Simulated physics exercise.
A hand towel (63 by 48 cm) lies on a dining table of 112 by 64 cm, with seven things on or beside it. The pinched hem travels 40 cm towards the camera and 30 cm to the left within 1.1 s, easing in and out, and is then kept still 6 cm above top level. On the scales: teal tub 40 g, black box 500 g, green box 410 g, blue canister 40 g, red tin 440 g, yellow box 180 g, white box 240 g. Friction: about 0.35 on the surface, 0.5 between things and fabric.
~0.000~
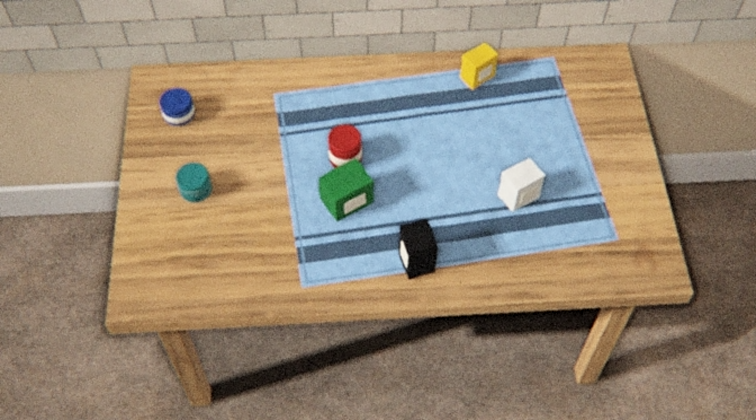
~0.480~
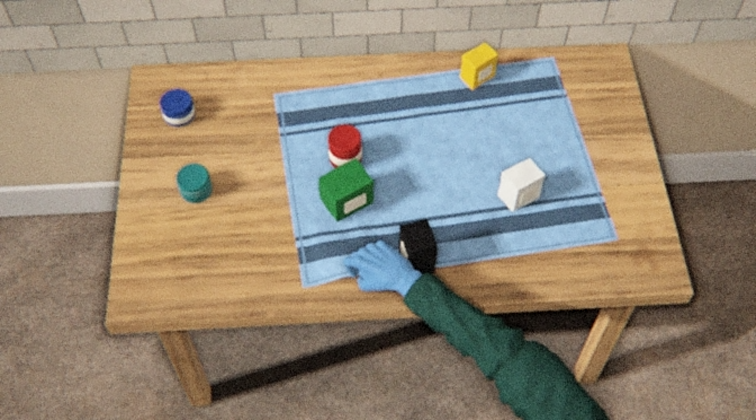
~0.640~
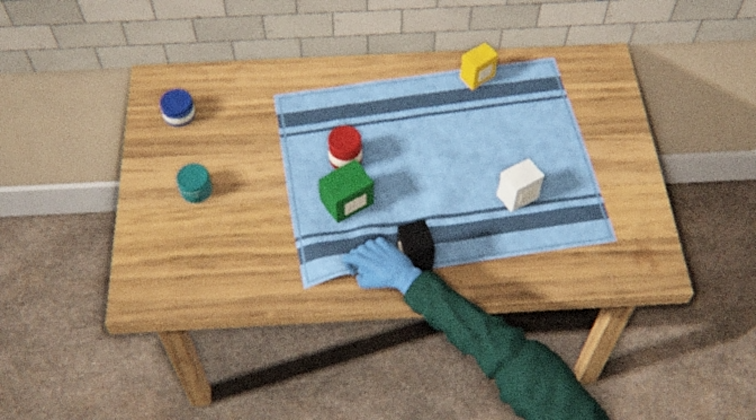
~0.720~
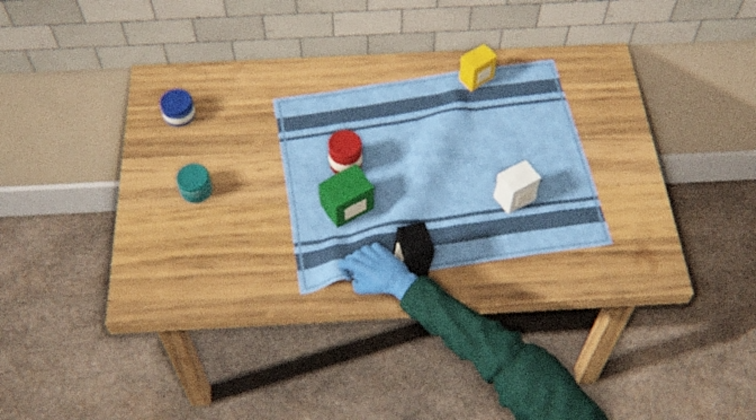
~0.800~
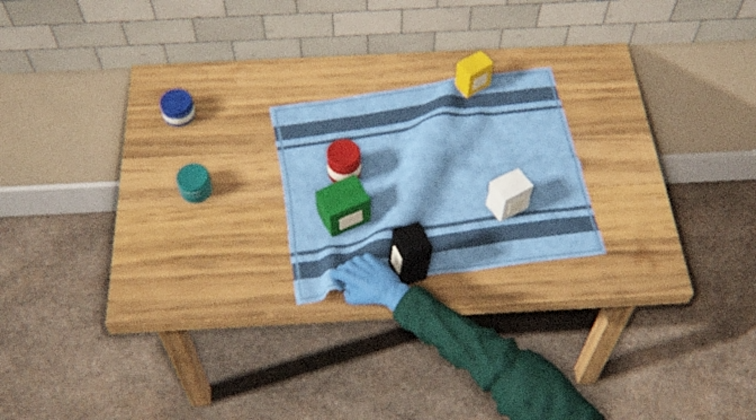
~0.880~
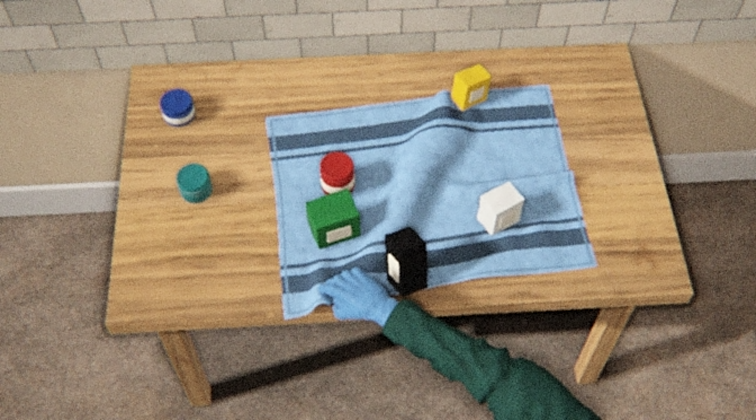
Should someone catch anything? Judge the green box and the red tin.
The green box goes over the edge, the red tin drops off.
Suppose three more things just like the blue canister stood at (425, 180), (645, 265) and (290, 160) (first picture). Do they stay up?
In turn: Goes over, remains, goes over.
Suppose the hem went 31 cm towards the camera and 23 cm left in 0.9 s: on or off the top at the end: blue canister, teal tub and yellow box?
Then: Blue canister stays up, teal tub stays up, yellow box remains.
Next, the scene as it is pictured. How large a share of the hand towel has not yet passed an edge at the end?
About 10 per cent.
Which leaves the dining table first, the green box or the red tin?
The green one.
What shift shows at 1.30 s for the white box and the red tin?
White box 35 cm, red tin 35 cm.
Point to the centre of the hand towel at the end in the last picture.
Near (297, 398).
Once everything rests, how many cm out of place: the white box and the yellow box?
White box off the top, yellow box 60 cm.
By 1.1 s, 80 % of the hand towel is still over the top; green box 21 cm off its start, red tin 20 cm off its start, white box 21 cm off its start.
By 1.3 s, 60 % of the hand towel is still over the top; green box 34 cm off its start, red tin 34 cm off its start, yellow box 35 cm off its start.
By 1.5 s, 25 % of the hand towel is still over the top; red tin 52 cm off its start at (228, 374), green box over the edge, yellow box 51 cm off its start at (363, 231).
By 1.7 s, 10 % of the hand towel is still over the top; red tin over the edge, green box over the edge, yellow box 62 cm off its start.
By 3.3 s, 10 % of the hand towel is still over the top; red tin over the edge, green box over the edge, black box over the edge, yellow box 64 cm off its start at (314, 280).
